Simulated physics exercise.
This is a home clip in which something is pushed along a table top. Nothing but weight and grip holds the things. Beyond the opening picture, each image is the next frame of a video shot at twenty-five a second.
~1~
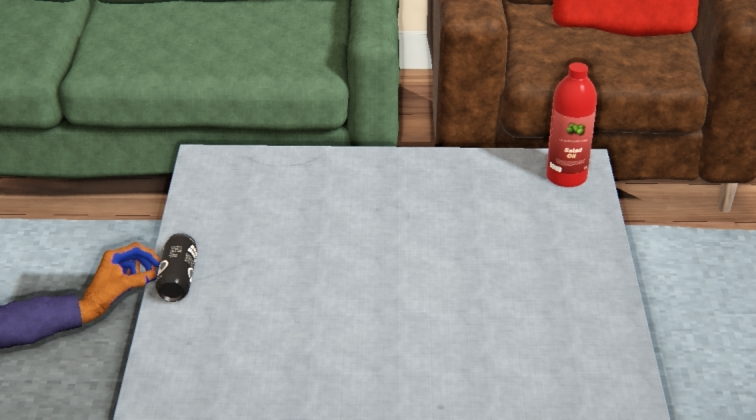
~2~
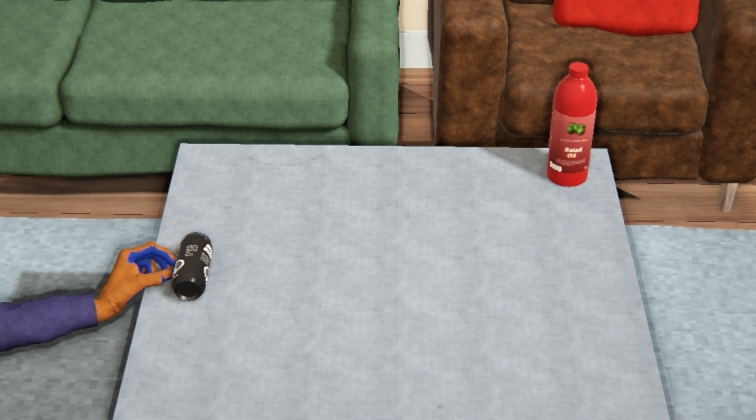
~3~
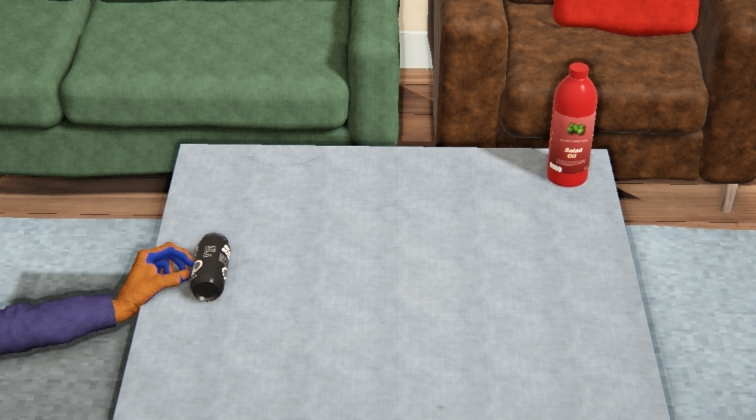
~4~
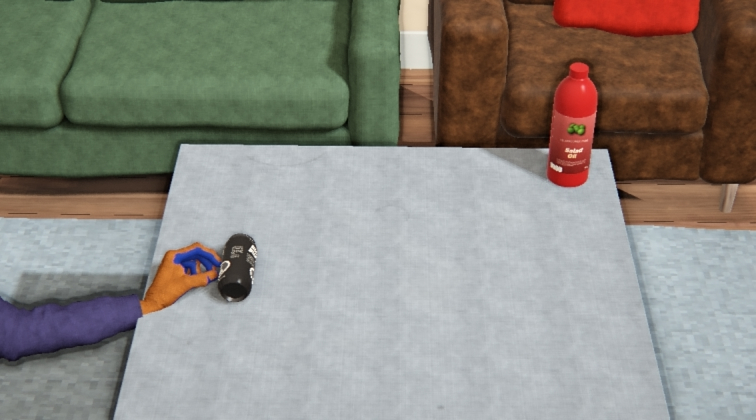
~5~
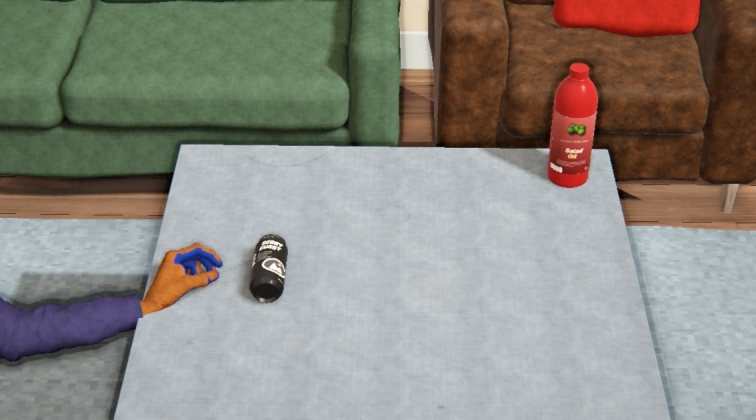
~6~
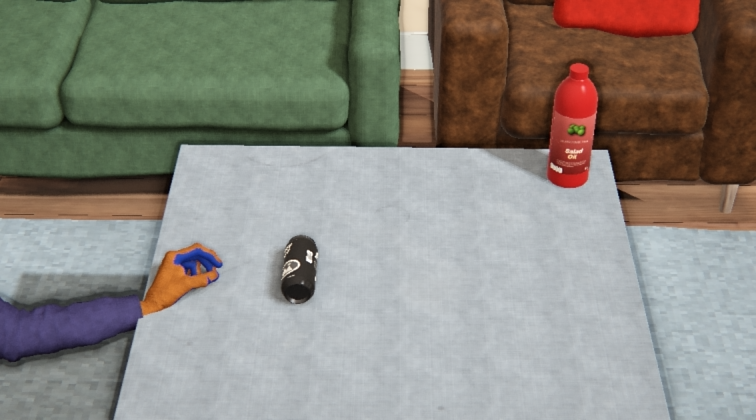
The clip shows a purple-sleeved arm pushing a black can lying on a pale table rightward with its hand; the hand then stays back while the can rolls farther right, and a red bottle stands still near the far corner.
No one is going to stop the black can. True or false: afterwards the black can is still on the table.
False.
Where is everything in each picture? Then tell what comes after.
Under the hand; black can (177, 268), in the first frame.
Under the hand; black can (193, 267), in the second frame.
Under the hand; black can (210, 267), in the third frame.
Black can (238, 268), in the fourth frame.
Black can (269, 269) shifted about its own width, in the fifth frame.
Black can (300, 269) shifted well along, in the sixth frame.
Then, 0.20 s on from there, black can shifted well along near (445, 271).
Then, 0.50 s on from there, black can shifted well along near (640, 273).
Then, 0.70 s on from there, black can now off the table.
Then, 1.00 s on from there, things are still on the move.
In the end, off the table, black can.
